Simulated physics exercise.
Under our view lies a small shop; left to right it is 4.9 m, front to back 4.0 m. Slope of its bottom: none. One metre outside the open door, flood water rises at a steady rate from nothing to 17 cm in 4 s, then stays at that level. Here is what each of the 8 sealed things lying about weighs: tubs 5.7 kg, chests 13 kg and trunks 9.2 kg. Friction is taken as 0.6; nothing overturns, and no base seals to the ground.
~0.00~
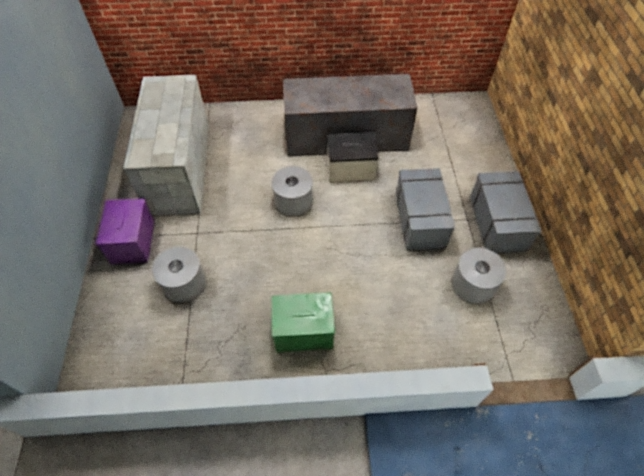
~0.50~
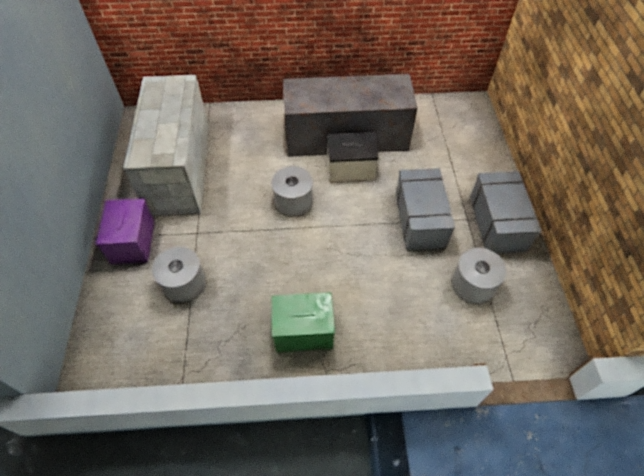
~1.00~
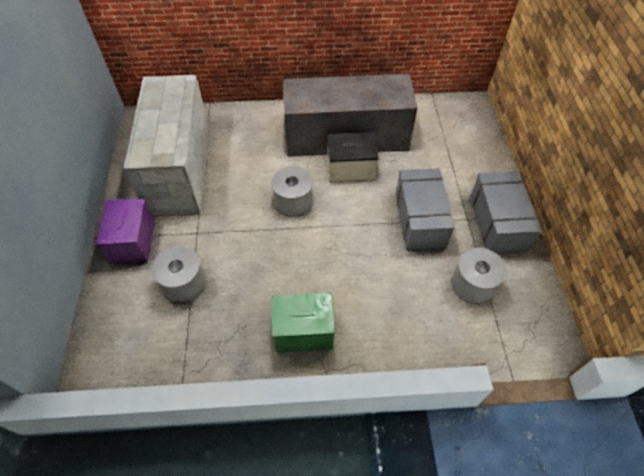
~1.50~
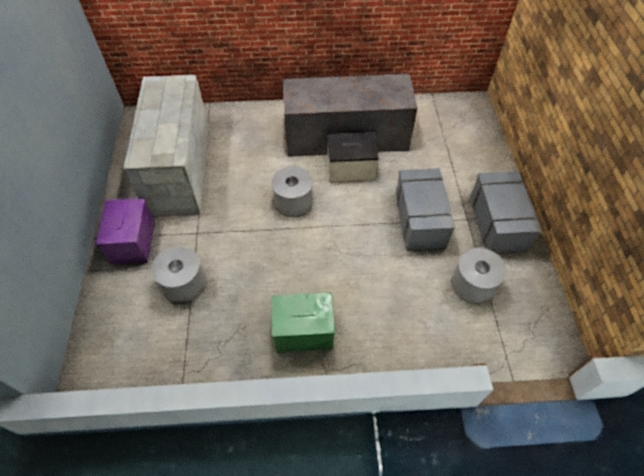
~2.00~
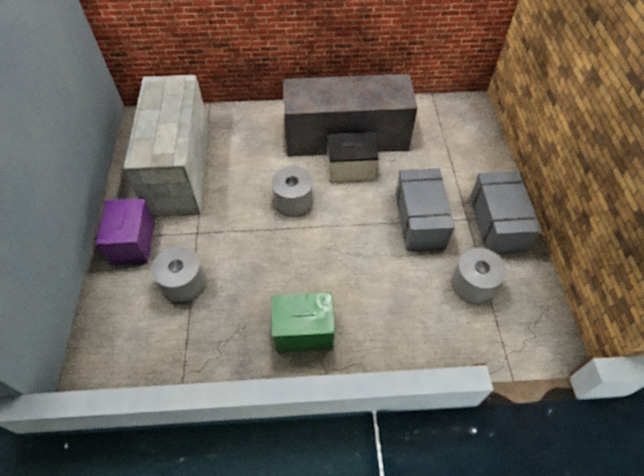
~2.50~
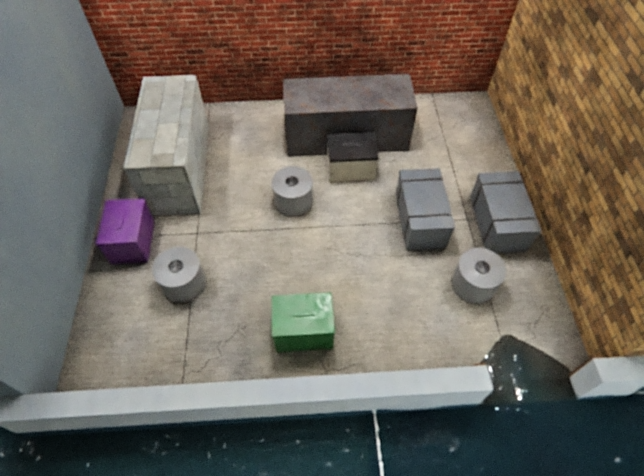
Dark water spreading across the ground outside a small walled shop, then entering the doorway gap while chests and blocks stay still.
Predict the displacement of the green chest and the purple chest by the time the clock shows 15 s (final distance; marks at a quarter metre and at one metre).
Outcome: Green chest sits tight, purple chest sits tight.
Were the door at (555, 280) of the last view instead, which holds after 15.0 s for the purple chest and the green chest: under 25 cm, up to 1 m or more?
With that change, the purple chest would go a long distance while the green chest would go a long distance.
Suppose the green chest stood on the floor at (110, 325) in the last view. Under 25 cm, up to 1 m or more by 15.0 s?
Here it is nearly still.
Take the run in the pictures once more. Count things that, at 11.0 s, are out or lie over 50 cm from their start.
Count then: 4.
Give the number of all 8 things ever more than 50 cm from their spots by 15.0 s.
All told, that gives 6.
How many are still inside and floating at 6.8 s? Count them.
Count: 3.
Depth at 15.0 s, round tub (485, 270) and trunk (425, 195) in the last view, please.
Depth approx. 9 cm / 7 cm.
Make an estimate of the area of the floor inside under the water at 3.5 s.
My estimate is roughly 1.5 m2.
After 3.5 s the green chest is near (303, 314), 0.0 m from its start, aground; the purple chest is near (121, 221), 0.0 m from its start, aground; 0 afloat.
After 6.8 s the green chest is near (303, 314), 0.0 m from its start, aground; the purple chest is near (121, 221), 0.0 m from its start, aground; 3 afloat.
After 11.0 s the green chest is near (303, 314), 0.0 m from its start, aground; the purple chest is near (121, 221), 0.0 m from its start, aground; 3 afloat.
After 15.0 s the green chest is near (303, 314), 0.0 m from its start, aground; the purple chest is near (120, 221), 0.0 m from its start, afloat; 7 afloat.
